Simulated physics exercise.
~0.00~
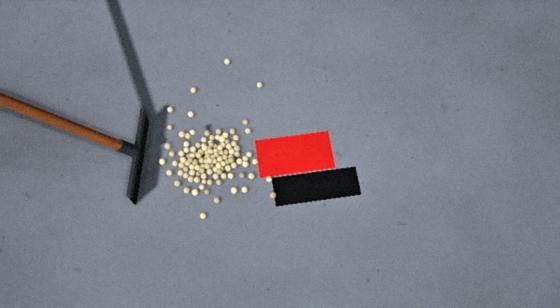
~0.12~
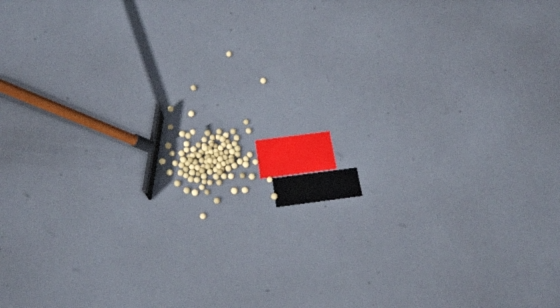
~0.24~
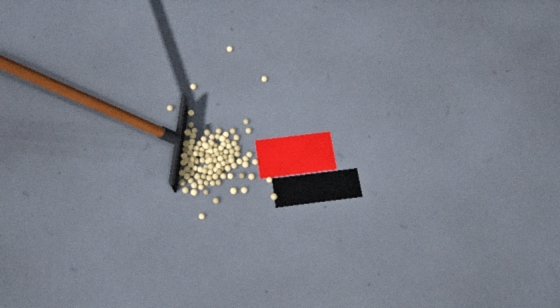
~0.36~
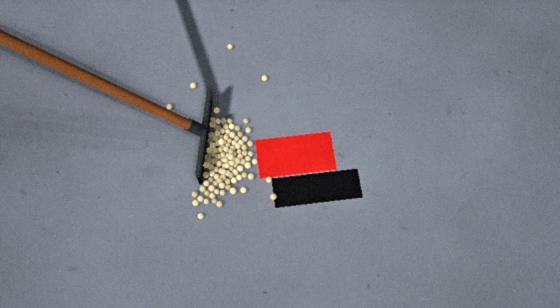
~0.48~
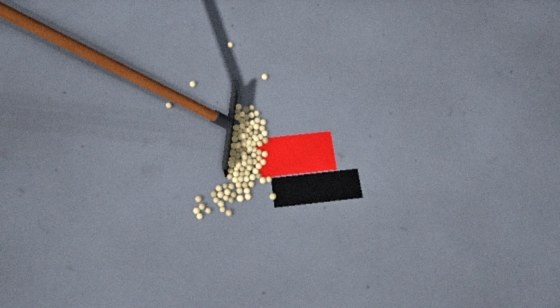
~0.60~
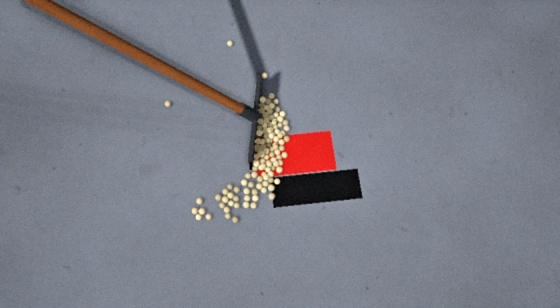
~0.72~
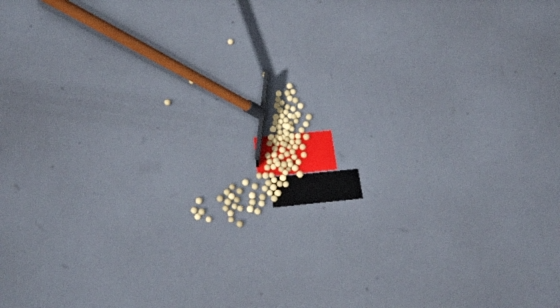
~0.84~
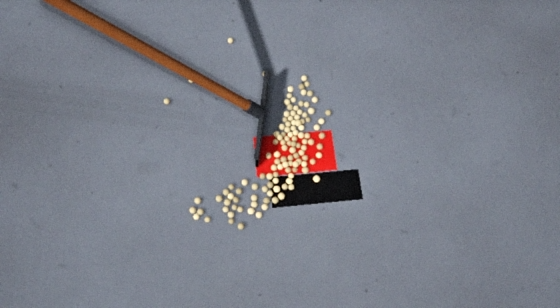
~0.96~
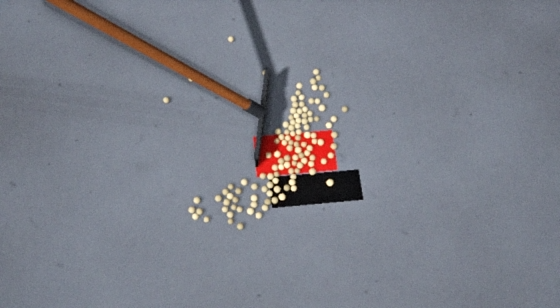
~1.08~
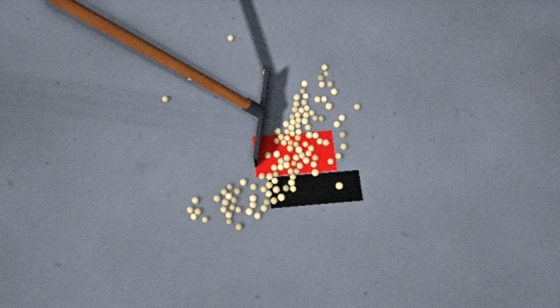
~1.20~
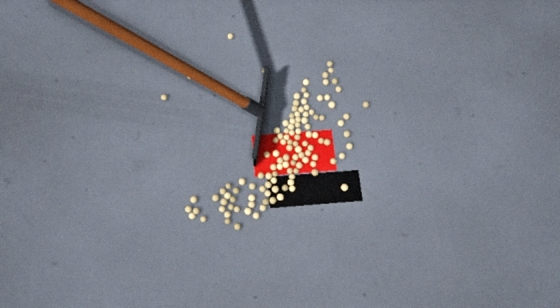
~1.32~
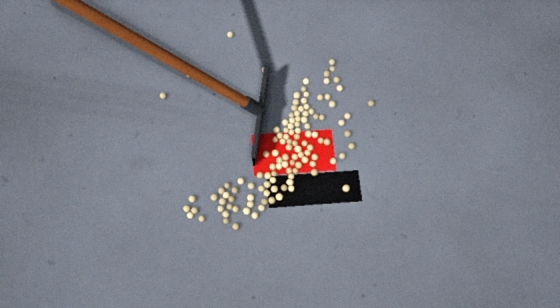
On a grey surface, a squeegee pushes pale nuts right, leaving them scattered partly across red and black sheets.
